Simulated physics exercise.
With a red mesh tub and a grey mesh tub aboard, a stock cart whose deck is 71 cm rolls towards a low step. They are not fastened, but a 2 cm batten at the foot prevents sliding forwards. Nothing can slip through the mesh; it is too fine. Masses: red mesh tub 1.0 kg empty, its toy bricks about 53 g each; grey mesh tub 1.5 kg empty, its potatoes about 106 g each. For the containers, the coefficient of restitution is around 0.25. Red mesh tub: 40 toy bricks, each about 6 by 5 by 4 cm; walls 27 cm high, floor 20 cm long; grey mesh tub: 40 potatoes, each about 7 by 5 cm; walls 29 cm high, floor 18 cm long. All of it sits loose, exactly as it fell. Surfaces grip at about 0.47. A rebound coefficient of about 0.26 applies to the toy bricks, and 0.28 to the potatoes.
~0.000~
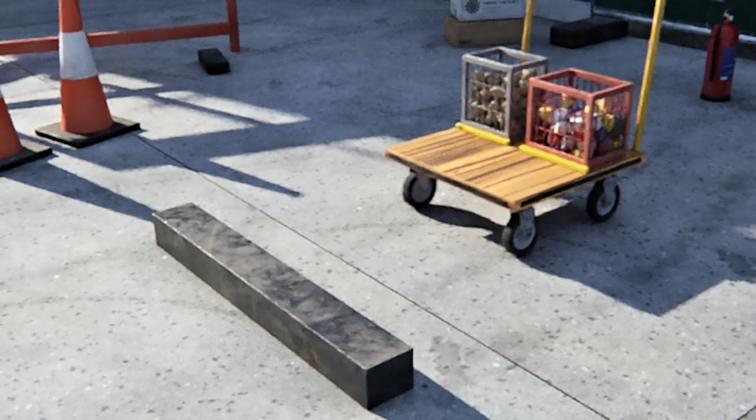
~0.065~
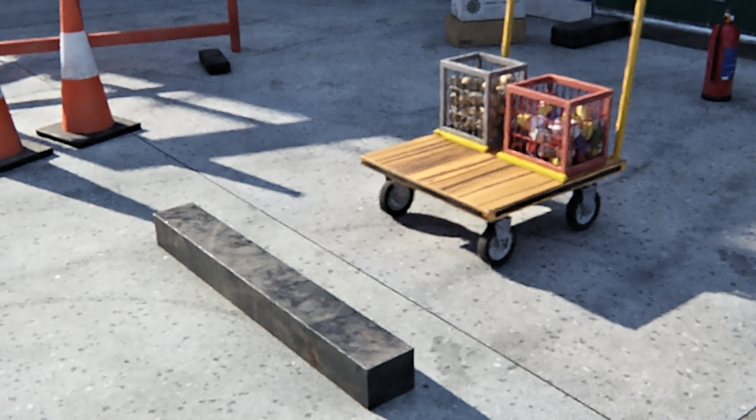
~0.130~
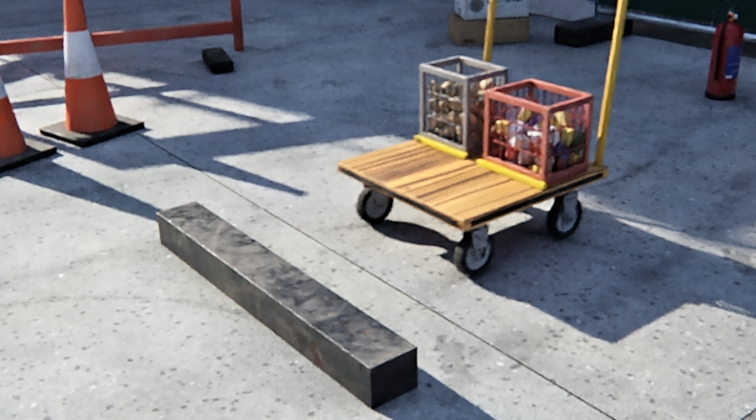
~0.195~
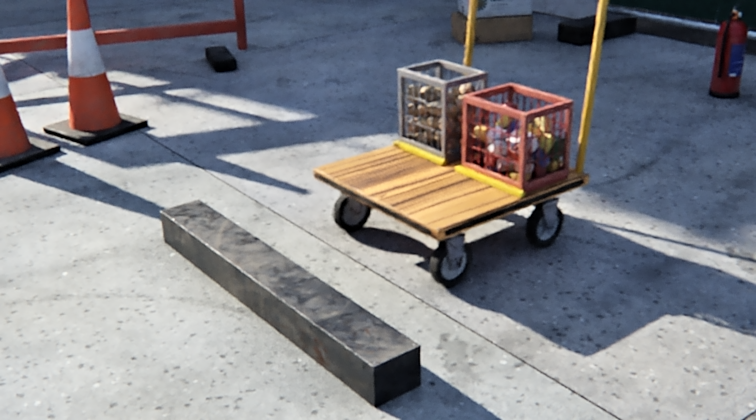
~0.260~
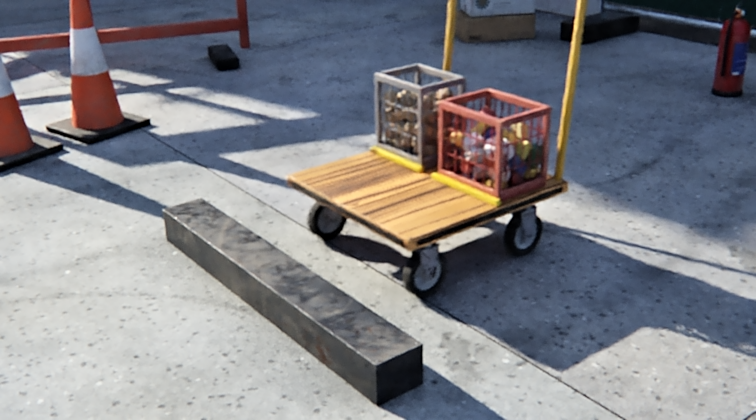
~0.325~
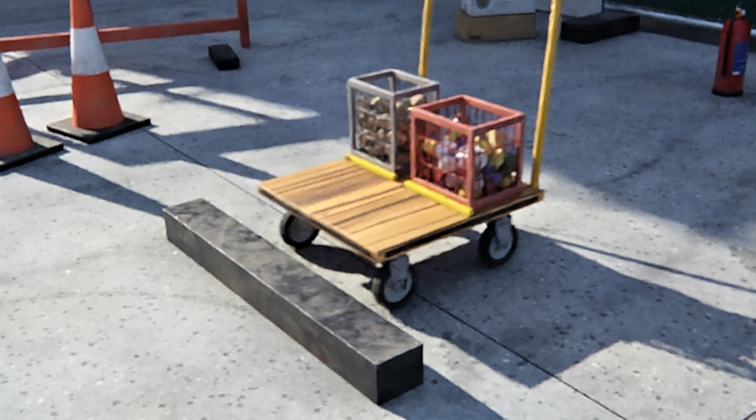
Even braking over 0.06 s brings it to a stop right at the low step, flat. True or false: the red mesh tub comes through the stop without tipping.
True.
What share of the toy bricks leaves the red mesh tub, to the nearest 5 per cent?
I'd say close to 0 per cent, give or take.
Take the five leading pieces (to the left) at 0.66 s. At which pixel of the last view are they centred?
I'd put their middle close to (312, 142).
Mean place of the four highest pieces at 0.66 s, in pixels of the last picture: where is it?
Around pixel (324, 121).
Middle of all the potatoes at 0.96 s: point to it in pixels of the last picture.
Their middle is around (304, 170).
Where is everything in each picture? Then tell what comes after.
In the first frame (each is followed by its nearest rim corner in this view; the camera pans a little), red mesh tub, (593, 94); grey mesh tub, (512, 67); 73 cm short of the stop; none out.
The second frame shows red mesh tub, (571, 101); grey mesh tub, (490, 72); 61 cm short of the stop.
The third frame shows red mesh tub, (549, 108); grey mesh tub, (469, 77); 48 cm short of the stop.
The fourth frame shows red mesh tub, (527, 113); grey mesh tub, (447, 82); 36 cm short of the stop.
The fifth frame shows red mesh tub, (502, 120); grey mesh tub, (423, 87); 24 cm short of the stop.
The sixth frame shows red mesh tub, (474, 128); grey mesh tub, (395, 94); 12 cm short of the stop; none out.
After 0.36 s, the stop begins.
After 0.48 s, the red mesh tub leans 15° with 0 of 40 out and the grey mesh tub leans 25° with 0 of 40 out.
After 0.66 s, the red mesh tub leans 7° with 0 of 40 out and the grey mesh tub leans 66° with 0 of 40 out.
After 0.96 s, the red mesh tub is upright with 0 of 40 out and the grey mesh tub is down with 8 of 40 out.
When it is over (at 1.71 s), the red mesh tub is upright with 0 of 40 out and the grey mesh tub is down with 16 of 40 out. Greatest lean of the red mesh tub, 18°.
